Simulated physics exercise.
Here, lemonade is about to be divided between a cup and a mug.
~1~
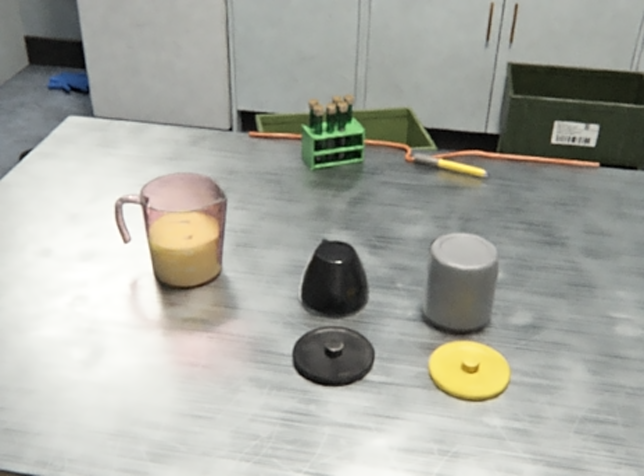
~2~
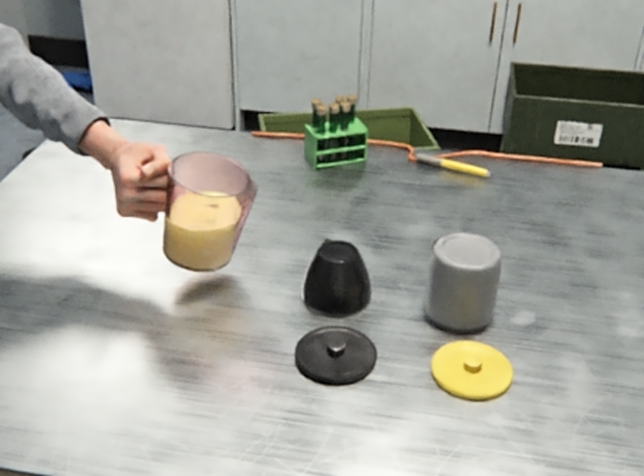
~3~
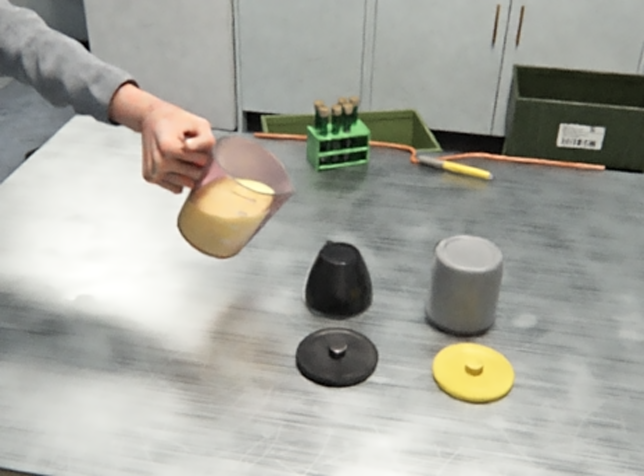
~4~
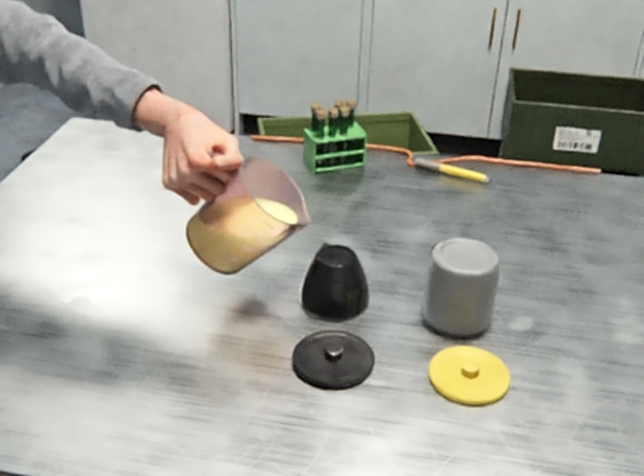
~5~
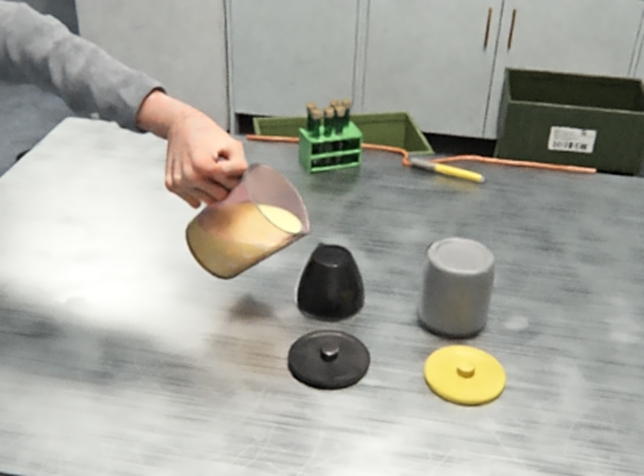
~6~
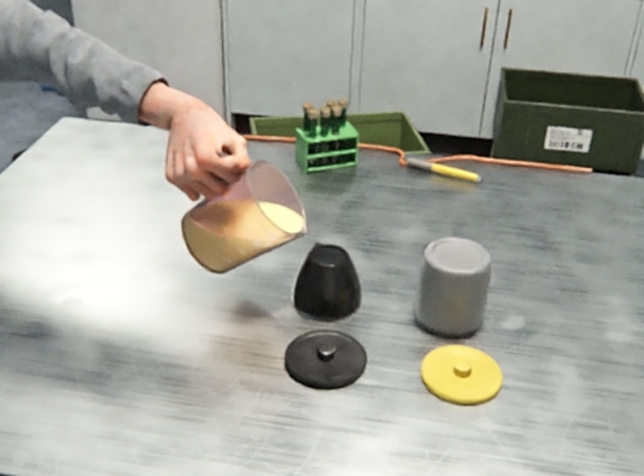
A hand lifted a clear jug of yellowish liquid off the metal table, moved it right and tilted it toward an upside-down black cup beside an upturned gray one, with nothing flowing out.
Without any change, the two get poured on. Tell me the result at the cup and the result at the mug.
Cup - none gets inside; mug - none gets inside.
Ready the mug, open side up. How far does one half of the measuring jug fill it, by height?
Level: Approx. 40 % of height.
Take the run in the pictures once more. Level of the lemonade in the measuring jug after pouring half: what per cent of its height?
It comes out at some 25 per cent.
Next, it runs off the upturned base of the cup.
After that, it runs off the upturned base of the mug.
Finally, the cup is empty, in a puddle; the mug is empty, in a puddle.
